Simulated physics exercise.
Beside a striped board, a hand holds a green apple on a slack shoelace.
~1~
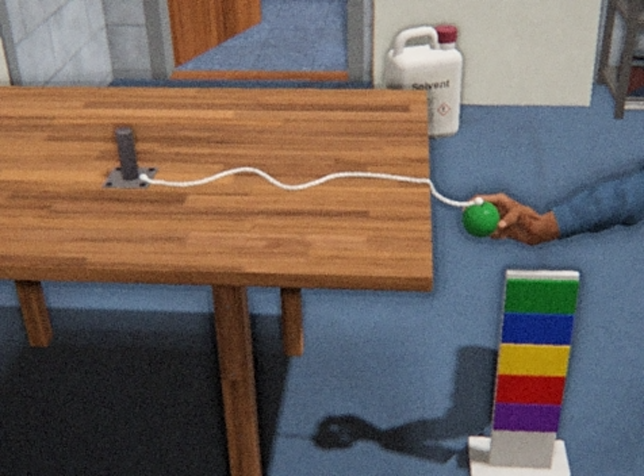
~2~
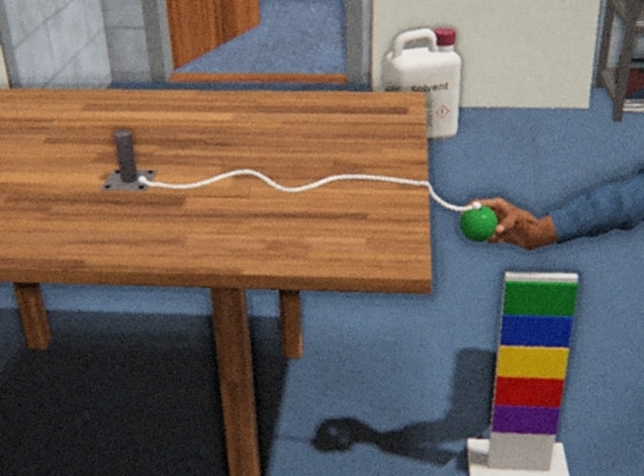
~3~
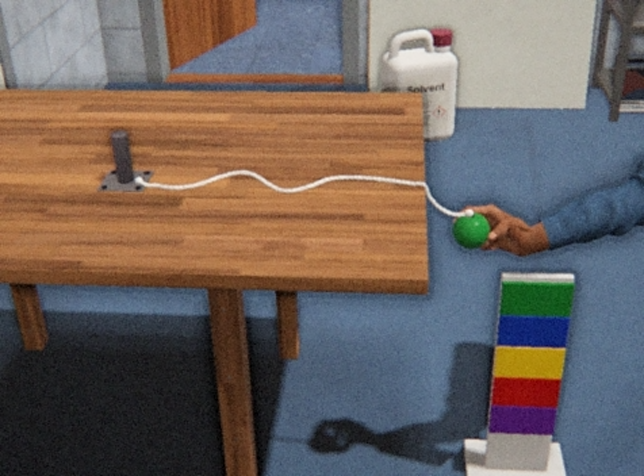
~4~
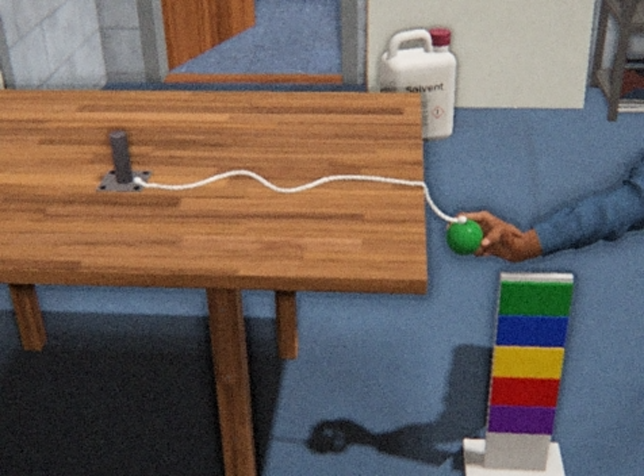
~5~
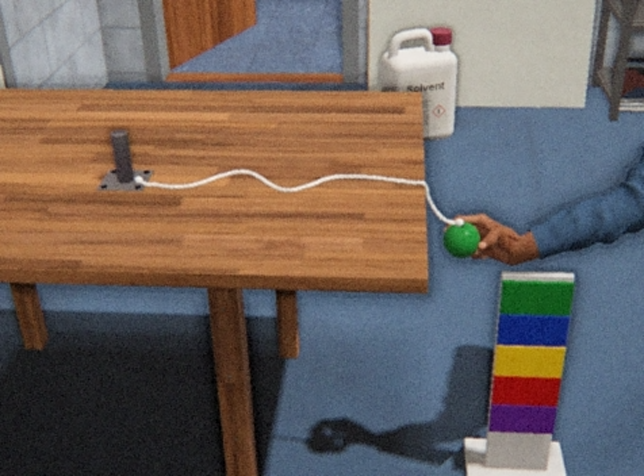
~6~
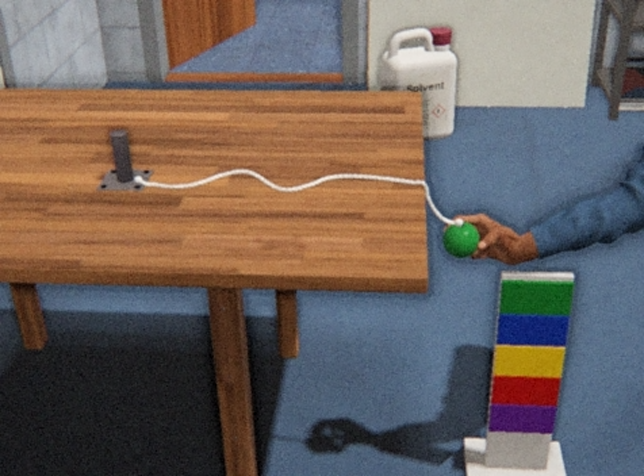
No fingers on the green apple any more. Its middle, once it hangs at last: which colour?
Colour: Green.
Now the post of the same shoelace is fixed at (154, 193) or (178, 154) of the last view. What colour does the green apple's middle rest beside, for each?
The first case gives blue, the second gives blue.
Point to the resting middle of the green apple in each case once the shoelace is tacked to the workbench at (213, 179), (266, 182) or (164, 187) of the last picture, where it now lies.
First try near (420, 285), second near (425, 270), third near (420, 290).
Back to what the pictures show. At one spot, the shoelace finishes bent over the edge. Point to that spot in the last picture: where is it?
It's the bit near (383, 179).
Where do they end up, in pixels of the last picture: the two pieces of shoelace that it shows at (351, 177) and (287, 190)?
First: (394, 182). Second: (322, 182).
Soon after, apple near (405, 289); level with green.
After that, apple near (434, 292); level with green.
In the end, apple near (419, 293); level with green. The green one.
